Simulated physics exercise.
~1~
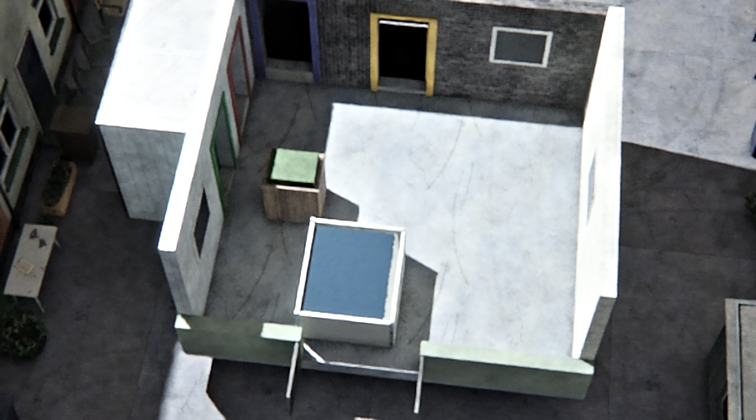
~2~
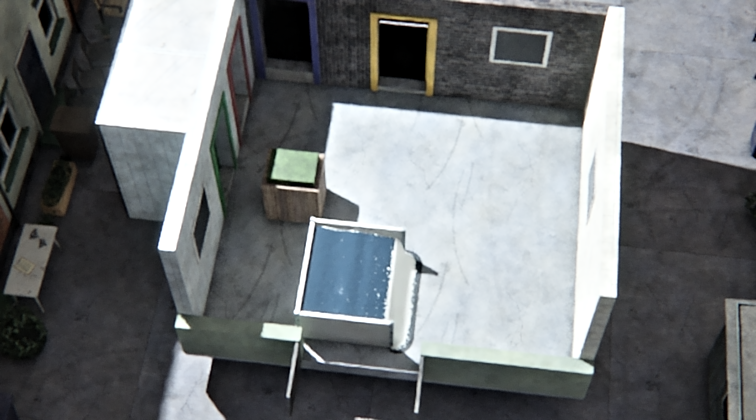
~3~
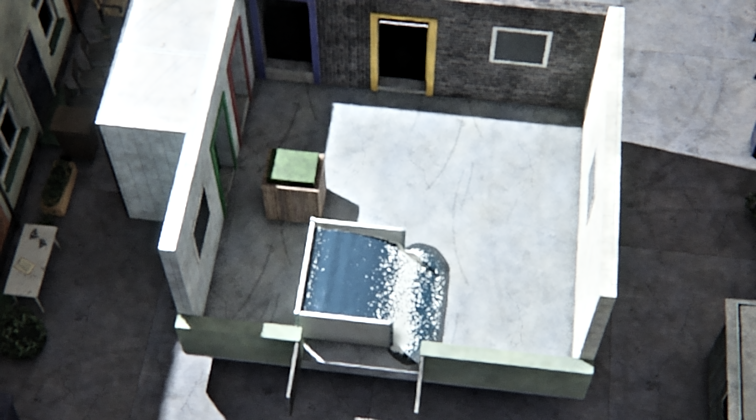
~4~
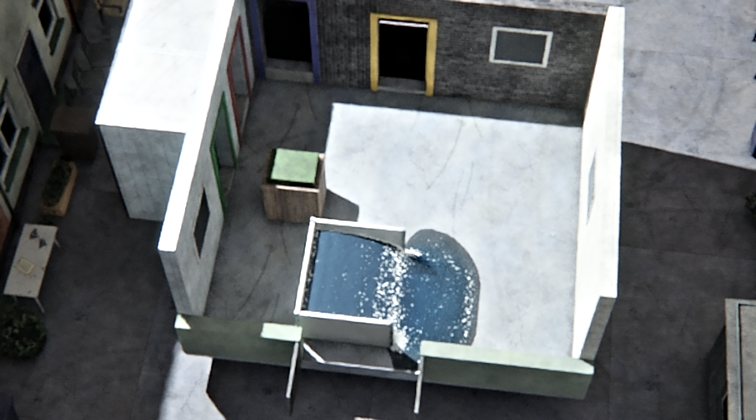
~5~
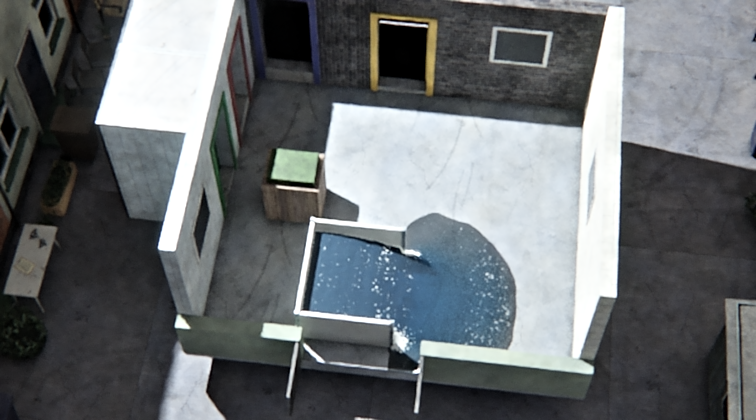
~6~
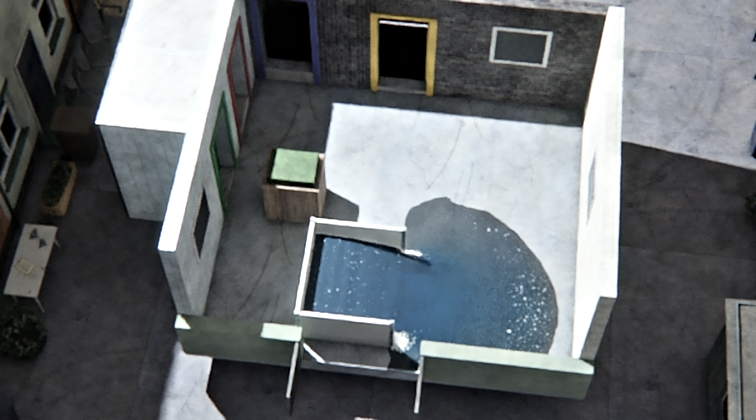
Water bursts from the right side of a tank and spreads rightward across the walled yard.
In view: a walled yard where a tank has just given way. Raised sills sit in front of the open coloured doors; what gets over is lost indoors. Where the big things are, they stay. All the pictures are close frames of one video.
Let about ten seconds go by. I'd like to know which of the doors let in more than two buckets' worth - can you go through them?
Sure: The yellow door does not; the blue door does not; the red door does not; the green door does not.
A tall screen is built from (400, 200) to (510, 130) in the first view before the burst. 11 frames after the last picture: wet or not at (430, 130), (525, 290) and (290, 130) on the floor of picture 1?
Taking the points in order, they are high and dry, inundated and high and dry.
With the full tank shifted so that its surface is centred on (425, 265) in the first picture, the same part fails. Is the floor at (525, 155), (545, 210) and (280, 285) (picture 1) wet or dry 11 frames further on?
Soaked, soaked, parched.
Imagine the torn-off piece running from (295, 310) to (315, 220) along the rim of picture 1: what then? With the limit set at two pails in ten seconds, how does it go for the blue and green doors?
The blue door remains below and the green door exceeds the limit.
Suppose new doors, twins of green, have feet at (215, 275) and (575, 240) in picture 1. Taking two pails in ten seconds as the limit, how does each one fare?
Comes up short; tops it.
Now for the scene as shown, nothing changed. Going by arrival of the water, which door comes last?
My answer: The green one.
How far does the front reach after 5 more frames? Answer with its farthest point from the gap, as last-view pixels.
Somewhere about (572, 196).
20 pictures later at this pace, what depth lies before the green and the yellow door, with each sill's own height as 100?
I reckon it's around 0 and then 10 per cent.
A moment on, water covers 30 % of the floor; the yellow door not reached, the blue door not reached, the red door not reached, the green door not reached.
Next, water covers 35 % of the floor; the yellow door not reached, the blue door not reached, the red door not reached, the green door not reached.
Then, water covers 45 % of the floor; the yellow door not reached, the blue door not reached, the red door not reached, the green door not reached.
Later, water covers 75 % of the floor; the yellow door wet at the sill, nothing in, the blue door wet at the sill, nothing in, the red door wet at the sill, nothing in, the green door wet at the sill, nothing in.
In the end, water covers 95 % of the floor; the yellow door wet at the sill, nothing in, the blue door wet at the sill, nothing in, the red door wet at the sill, nothing in, the green door wet at the sill, nothing in.
